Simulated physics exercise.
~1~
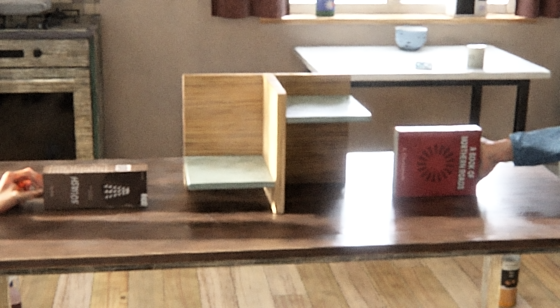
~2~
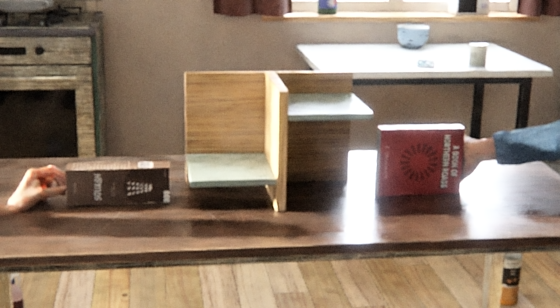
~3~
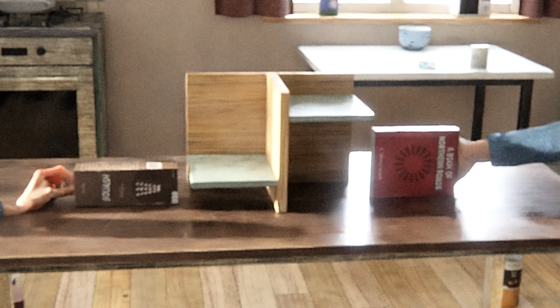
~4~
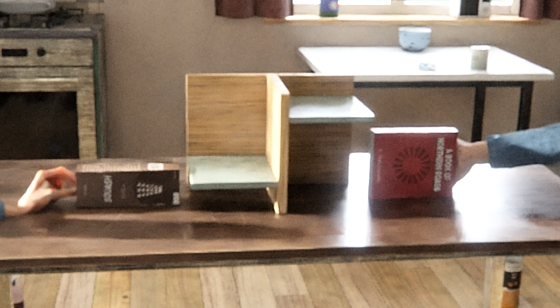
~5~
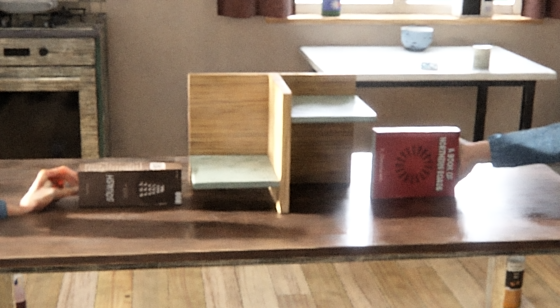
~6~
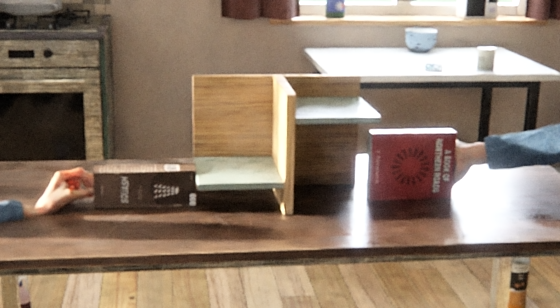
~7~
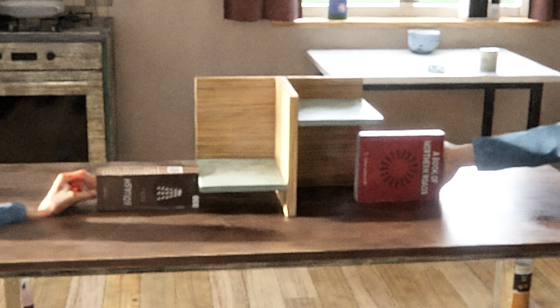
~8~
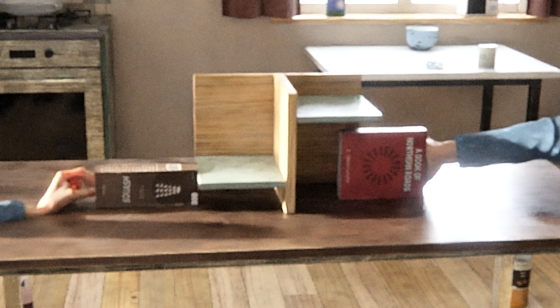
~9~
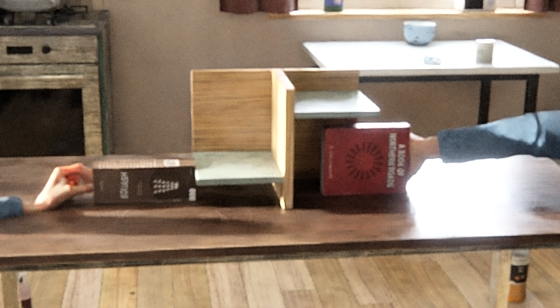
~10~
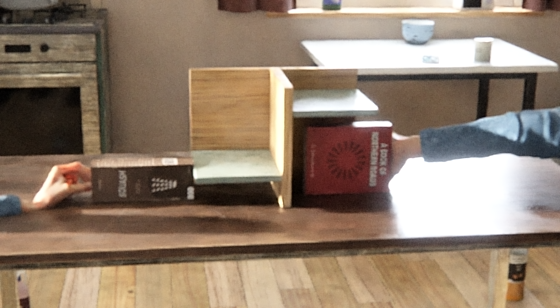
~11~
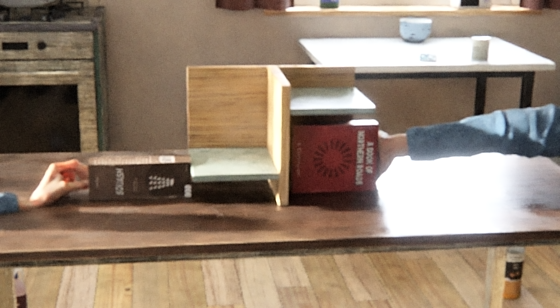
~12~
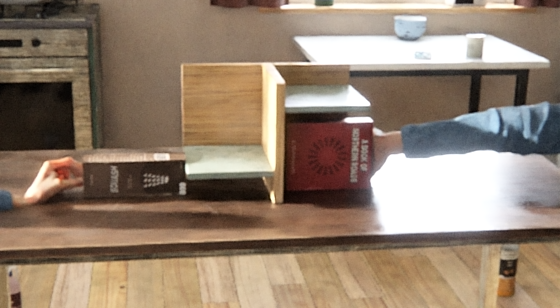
A hand slid a red book leftward across a table and under the raised right side of a wooden shelf, while another hand pushed a dark carton right until it stopped at the lower left side and stayed outside.
